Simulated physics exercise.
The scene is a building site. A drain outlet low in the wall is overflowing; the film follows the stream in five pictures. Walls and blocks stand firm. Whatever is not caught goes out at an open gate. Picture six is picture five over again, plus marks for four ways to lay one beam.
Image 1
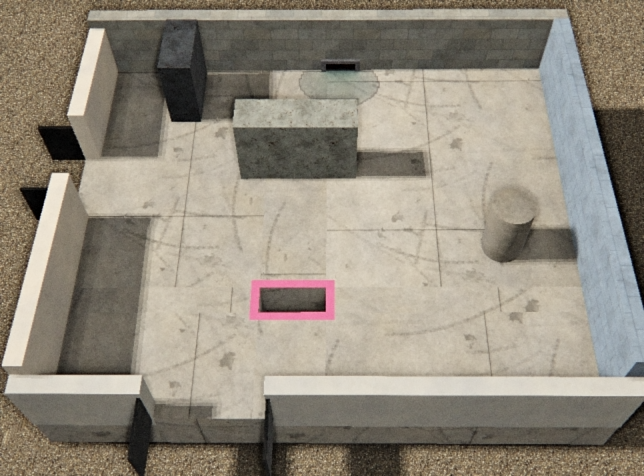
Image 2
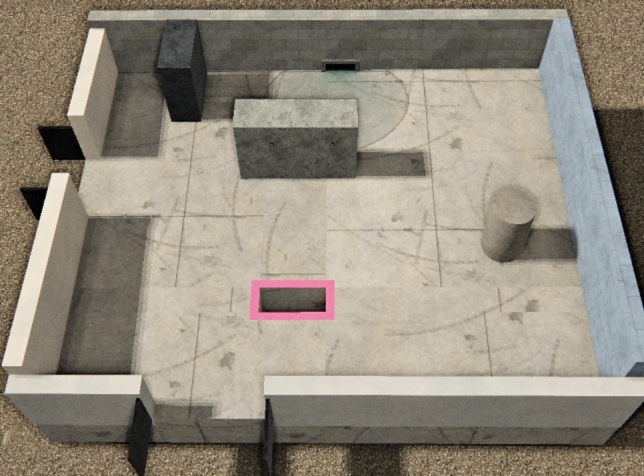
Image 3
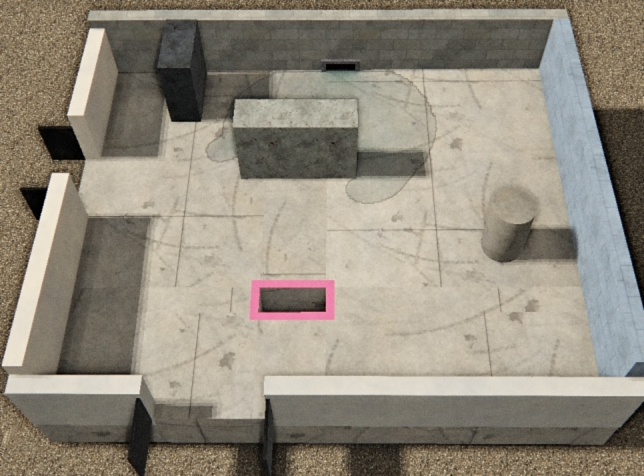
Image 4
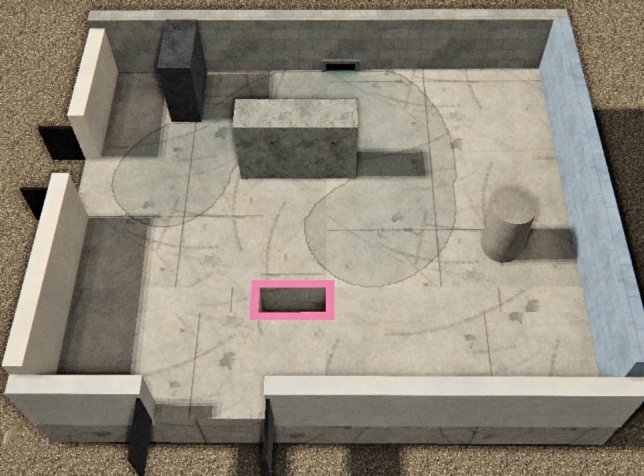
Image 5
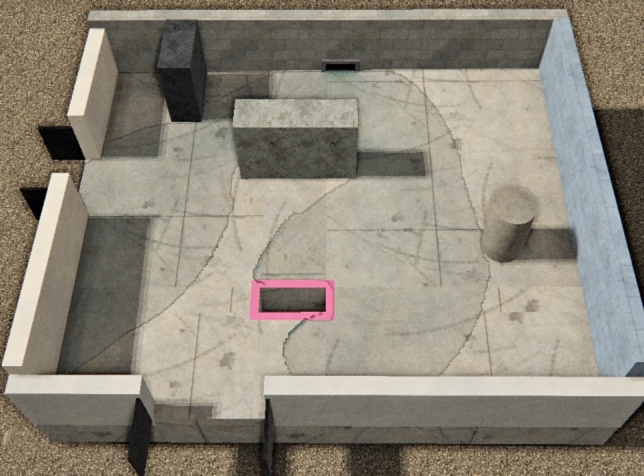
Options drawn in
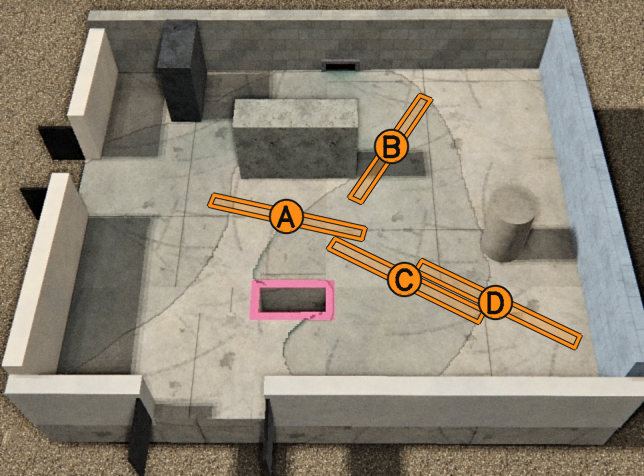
Water spreading from a back-wall outlet across a walled concrete floor, passing around a grey block and reaching a pink-edged drain.
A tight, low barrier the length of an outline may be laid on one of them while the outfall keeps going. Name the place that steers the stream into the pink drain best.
Spot D does it best.
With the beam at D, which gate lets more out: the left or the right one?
The right one.
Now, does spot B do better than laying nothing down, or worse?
Spot B is worse.
On the marked copy, A from (211, 200) to (363, 233); B from (355, 199) to (425, 97); C from (331, 243) to (481, 316); D from (418, 265) to (577, 341).
Choosing A, about 5 % of the stream runs into the pink drain, about 94 % out by the gates.
Choosing B, about 8 % of the stream runs into the pink drain, about 92 % out by the gates.
Choosing C, about 7 % of the stream runs into the pink drain, about 93 % out by the gates.
Choosing D, about 13 % of the stream runs into the pink drain, about 85 % out by the gates.
